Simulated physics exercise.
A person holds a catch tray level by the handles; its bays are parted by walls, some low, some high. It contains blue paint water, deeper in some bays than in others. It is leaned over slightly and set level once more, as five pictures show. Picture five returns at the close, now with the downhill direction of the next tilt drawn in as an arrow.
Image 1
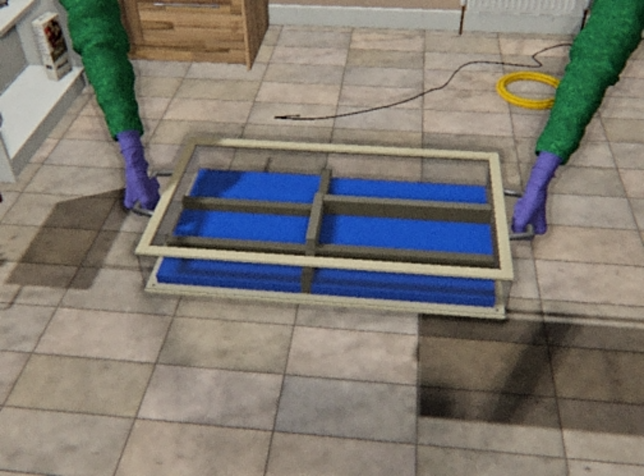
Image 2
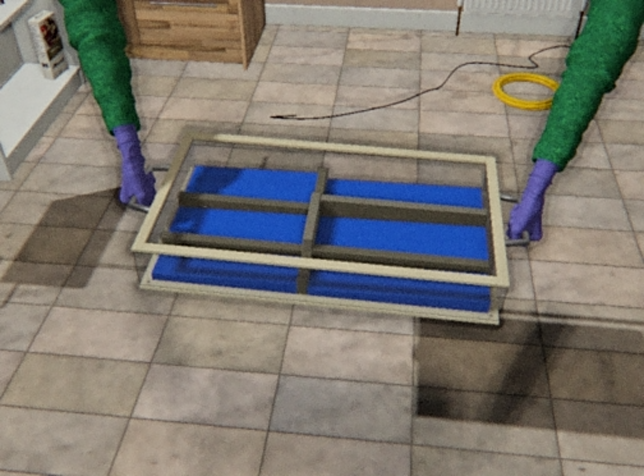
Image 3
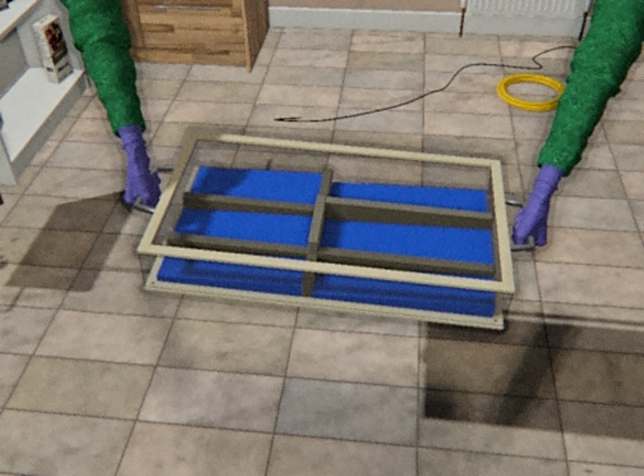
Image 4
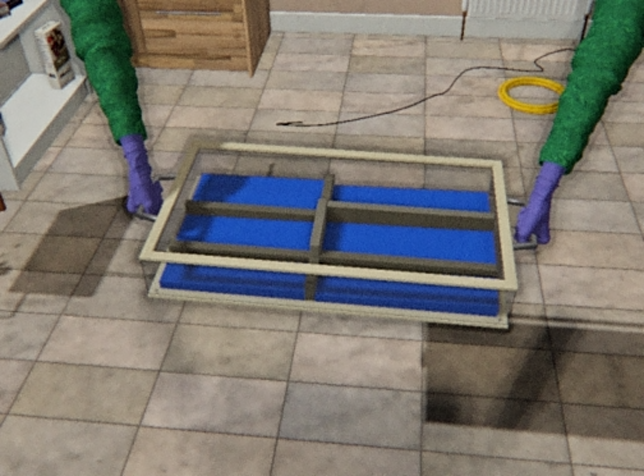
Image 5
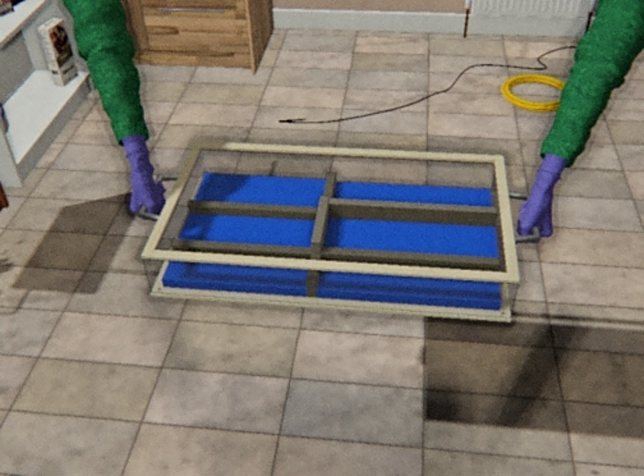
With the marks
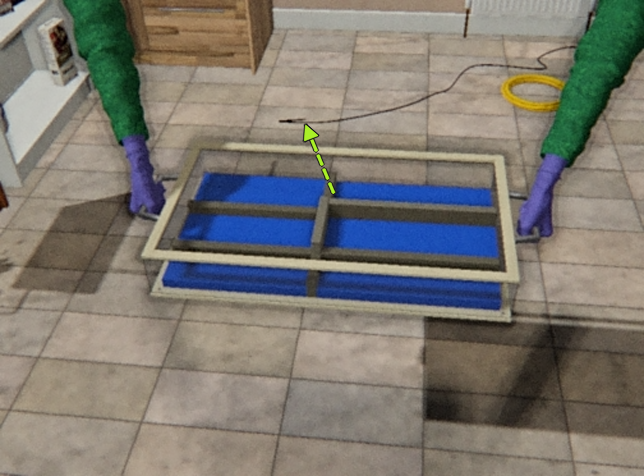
Two purple-gloved hands hold a divided tray of blue liquid above a tiled floor, barely moving.
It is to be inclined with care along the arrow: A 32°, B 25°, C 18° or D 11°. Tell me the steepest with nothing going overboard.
Tilt C just does it.
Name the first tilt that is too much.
Tilt B.
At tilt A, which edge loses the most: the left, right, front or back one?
The back rim.
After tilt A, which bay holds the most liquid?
It is the back left one.
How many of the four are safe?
Two of them.
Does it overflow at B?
Yes.
The tray is level; deepest in the centre right bay, at (402, 236), shallowest in the back right.
Tipped about 2° down to the front right; no wall is crossed.
Tipped about 3° down to the front right; no wall is crossed.
Tipped about 2° down to the front right; no wall is crossed.
The tray is level; deepest in the centre right bay, at (408, 239), shallowest in the back right.
The arrow ends at (307, 129).
If A is chosen, about 45 % goes over the rim.
If B is chosen, about 12 % goes over the rim.
If C is chosen, nothing spills; the back left bay holds the most.
If D is chosen, nothing spills; the centre right bay holds the most.
